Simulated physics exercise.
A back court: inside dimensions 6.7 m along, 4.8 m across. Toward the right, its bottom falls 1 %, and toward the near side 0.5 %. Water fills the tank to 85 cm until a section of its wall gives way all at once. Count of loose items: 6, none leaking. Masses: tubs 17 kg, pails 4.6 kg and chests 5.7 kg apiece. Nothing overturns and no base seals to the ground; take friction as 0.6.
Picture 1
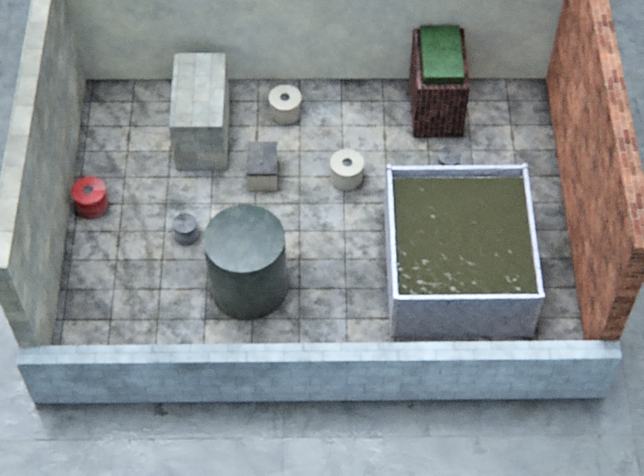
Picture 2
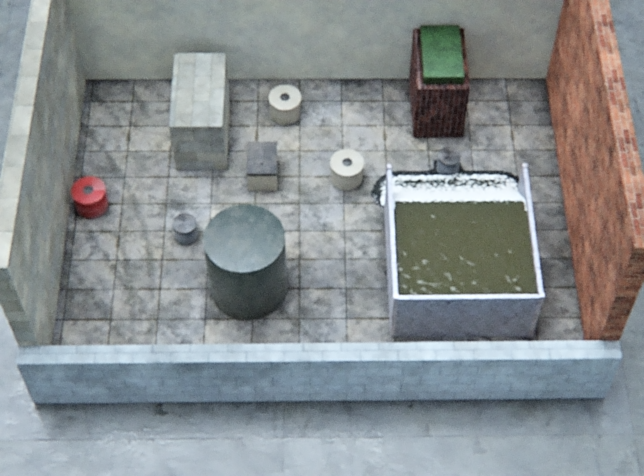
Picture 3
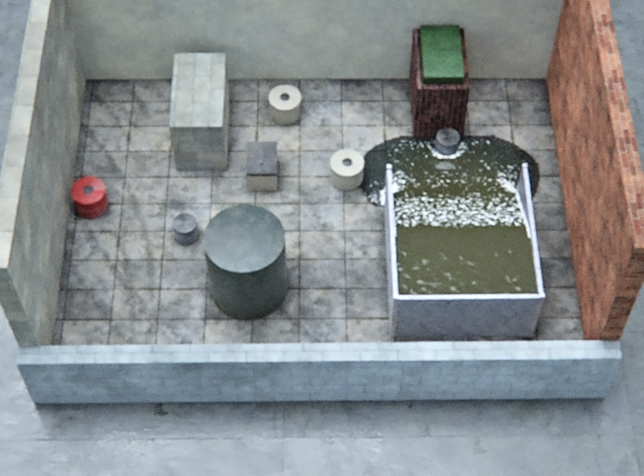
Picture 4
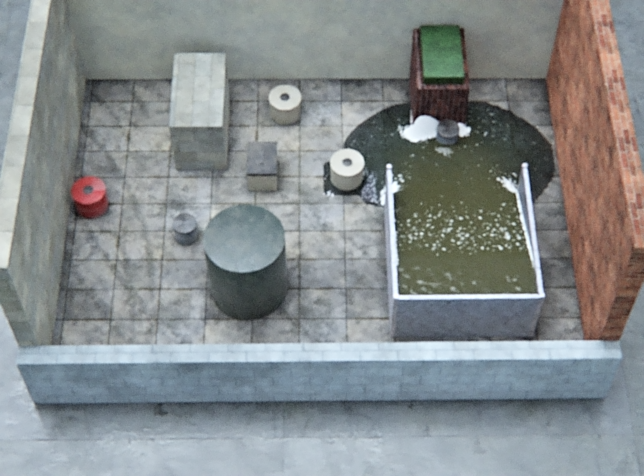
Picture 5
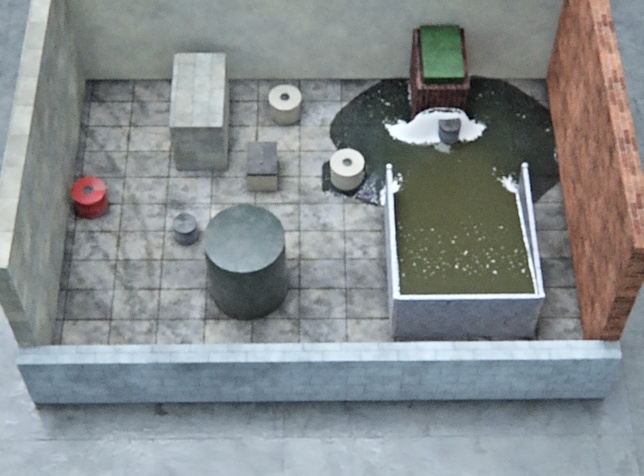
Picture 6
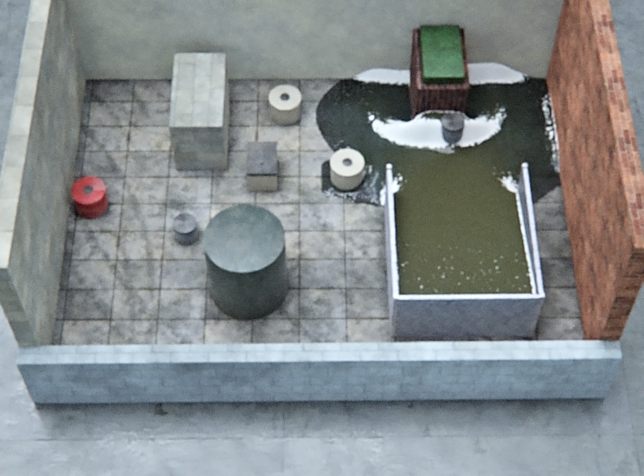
Murky green water pours from the open back of a tank and spreads across the tiled floor.
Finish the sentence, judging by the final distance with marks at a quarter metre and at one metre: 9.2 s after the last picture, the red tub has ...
9.2 s after the last picture, the red tub has moved a modest distance.
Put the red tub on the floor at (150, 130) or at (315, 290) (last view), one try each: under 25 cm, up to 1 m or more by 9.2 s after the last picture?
I'd expect that it remains where it was first and is pushed partway second.
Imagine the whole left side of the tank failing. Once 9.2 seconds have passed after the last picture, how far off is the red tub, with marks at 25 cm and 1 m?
After that, the red tub is washed away.
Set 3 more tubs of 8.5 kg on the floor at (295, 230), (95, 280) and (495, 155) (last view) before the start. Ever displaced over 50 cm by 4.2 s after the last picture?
One by one: Beyond the mark, below the mark, beyond the mark.
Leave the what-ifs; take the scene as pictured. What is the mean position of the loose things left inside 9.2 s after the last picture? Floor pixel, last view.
Somewhere near (218, 241).
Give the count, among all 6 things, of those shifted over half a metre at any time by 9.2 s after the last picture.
Count: 6.
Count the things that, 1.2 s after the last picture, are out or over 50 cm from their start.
At that time I count 2.
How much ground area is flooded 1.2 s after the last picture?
Wet area: Approx. 13 m2.
Then, 1.2 s after the last picture the red tub is near (88, 190), 0.0 m from its start, aground; 2 afloat.
Then, 3.8 s after the last picture the red tub is near (104, 222), 0.6 m from its start, aground; 3 afloat.
Then, 6.2 s after the last picture the red tub is near (104, 223), 0.6 m from its start, aground; 3 afloat.
Then, 9.2 s after the last picture the red tub is near (119, 213), 0.6 m from its start, aground; 3 afloat.
